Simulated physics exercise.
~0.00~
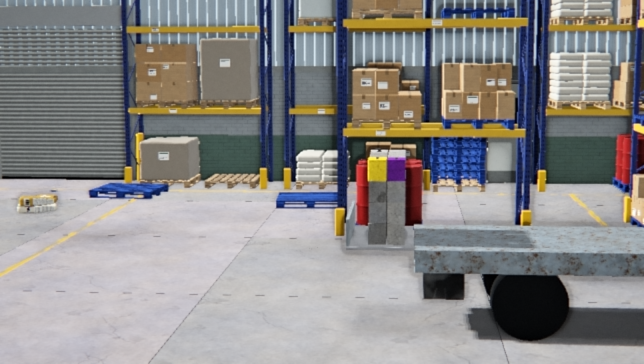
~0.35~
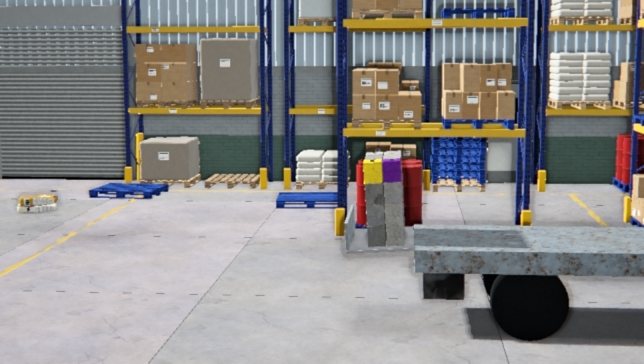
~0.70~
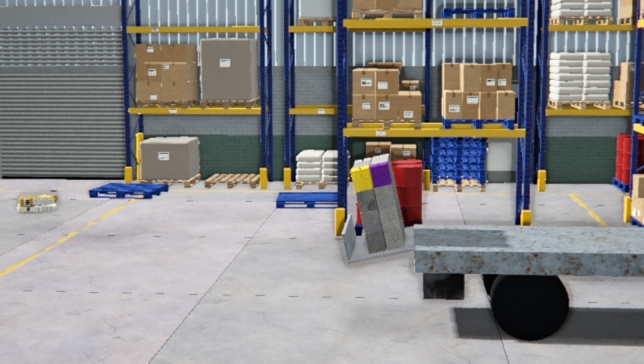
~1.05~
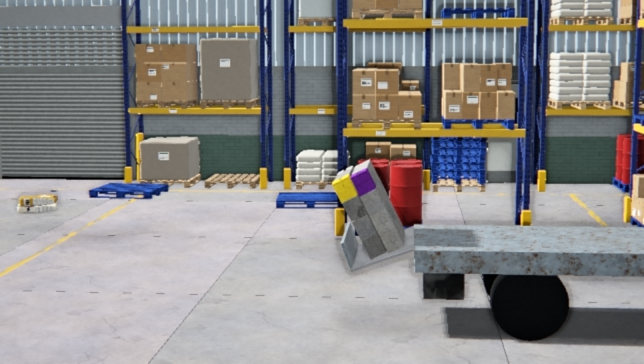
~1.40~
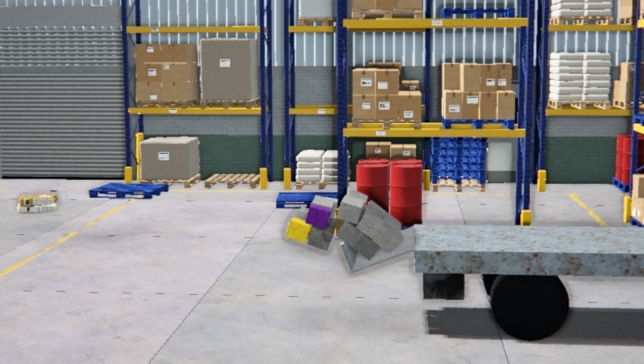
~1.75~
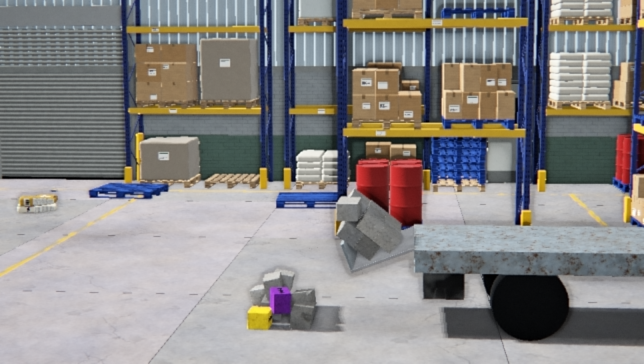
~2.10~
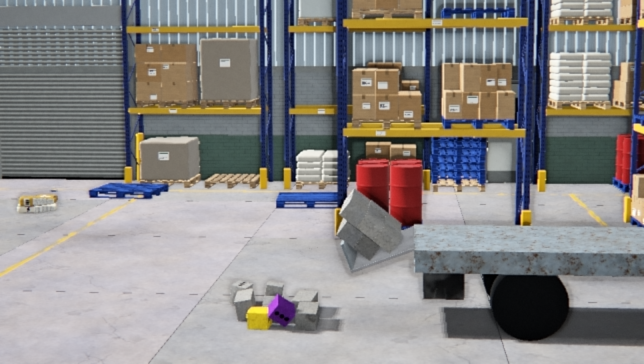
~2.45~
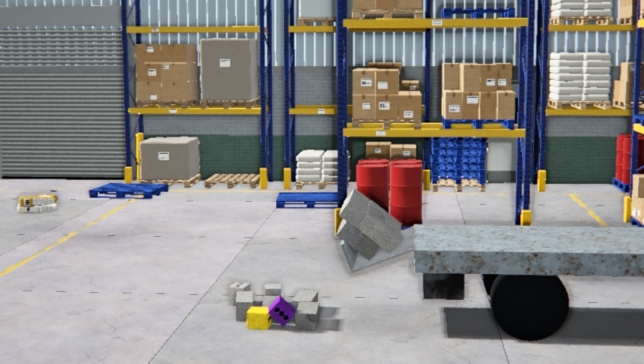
In a warehouse, a flap at the back of a flatbed tilted down to the left, and its stack of grey, yellow and purple blocks leaned over and toppled, some tumbling into a scattered heap on the floor while others stayed slumped on the sloping flap.
